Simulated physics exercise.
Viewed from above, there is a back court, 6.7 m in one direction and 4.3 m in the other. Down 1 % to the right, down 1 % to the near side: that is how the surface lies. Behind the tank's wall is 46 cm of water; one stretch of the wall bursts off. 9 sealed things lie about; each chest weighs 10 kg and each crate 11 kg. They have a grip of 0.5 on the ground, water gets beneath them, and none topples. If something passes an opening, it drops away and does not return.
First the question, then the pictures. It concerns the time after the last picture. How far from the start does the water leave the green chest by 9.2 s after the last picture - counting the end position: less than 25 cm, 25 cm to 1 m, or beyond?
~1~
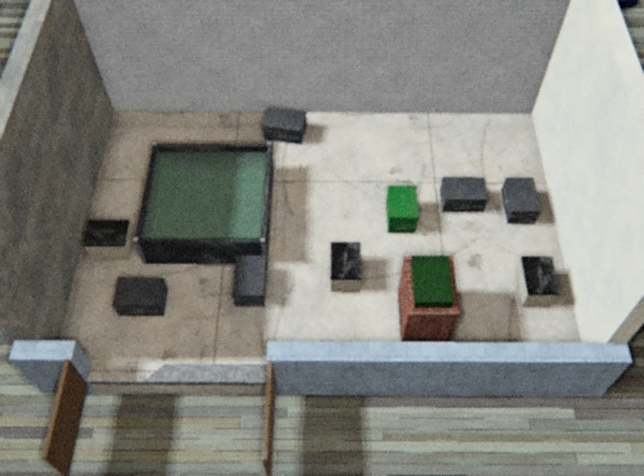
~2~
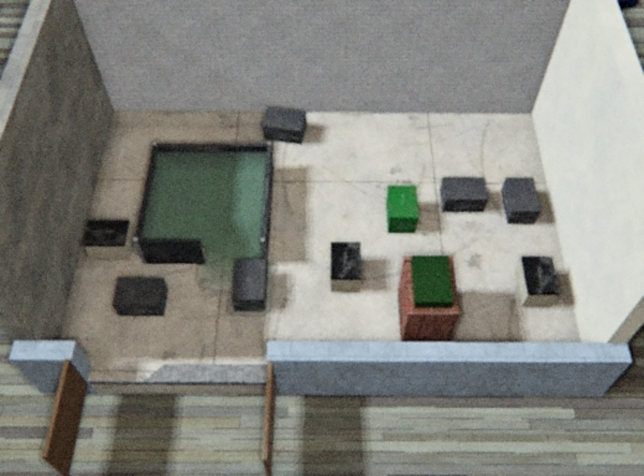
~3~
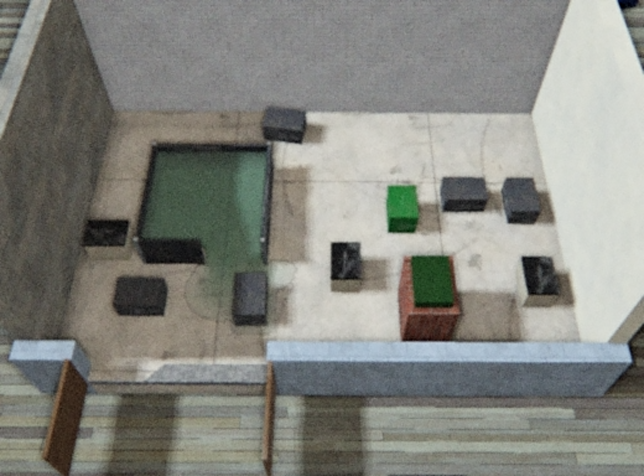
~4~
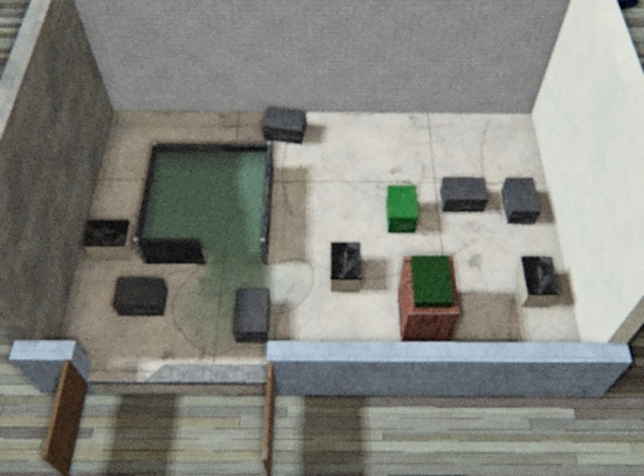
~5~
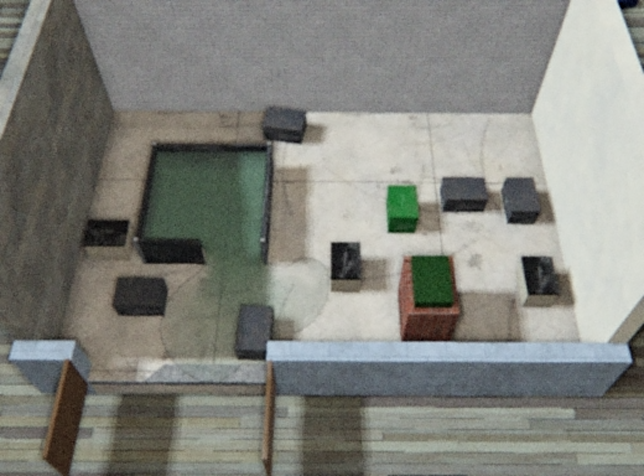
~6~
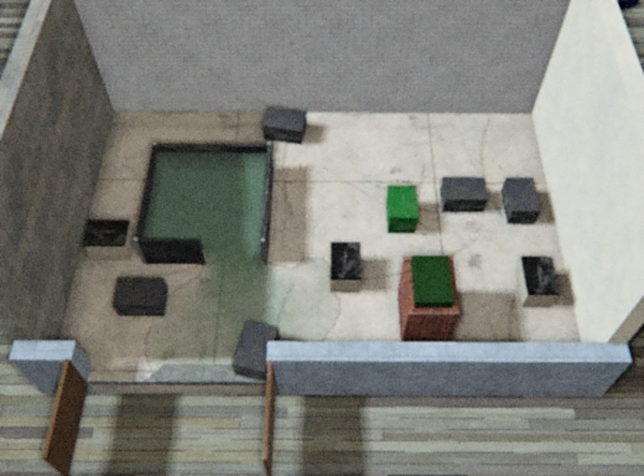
Chances are it never really leaves its spot.
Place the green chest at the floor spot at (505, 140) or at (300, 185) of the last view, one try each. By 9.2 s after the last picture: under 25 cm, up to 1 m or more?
From the first spot it does not really budge, and from the second it does not really budge.
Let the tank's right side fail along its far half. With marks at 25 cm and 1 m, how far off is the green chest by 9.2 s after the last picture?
So the green chest winds up far off.
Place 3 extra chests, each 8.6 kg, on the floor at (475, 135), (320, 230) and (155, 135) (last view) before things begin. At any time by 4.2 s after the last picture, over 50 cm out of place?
In turn: Less, short of it, under.
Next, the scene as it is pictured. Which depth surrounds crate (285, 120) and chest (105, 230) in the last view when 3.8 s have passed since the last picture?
Around 0 cm and 0 cm.
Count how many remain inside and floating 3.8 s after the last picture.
At that instant the tally stands at 0.
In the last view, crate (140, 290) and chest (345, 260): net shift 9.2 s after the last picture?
0 cm and 0 cm, respectively.
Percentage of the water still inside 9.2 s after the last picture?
Close to 44 in a hundred parts remain.
Then, 1.2 s after the last picture the green chest is near (403, 201), 0.0 m from its start, aground; 1 of 9 are out; 0 afloat.
Then, 3.8 s after the last picture the green chest is near (403, 201), 0.0 m from its start, aground; 1 of 9 are out; 0 afloat.
Then, 6.2 s after the last picture the green chest is near (403, 201), 0.0 m from its start, aground; 1 of 9 are out; 0 afloat.
Then, 9.2 s after the last picture the green chest is near (403, 201), 0.0 m from its start, aground; 1 of 9 are out; 1 afloat.
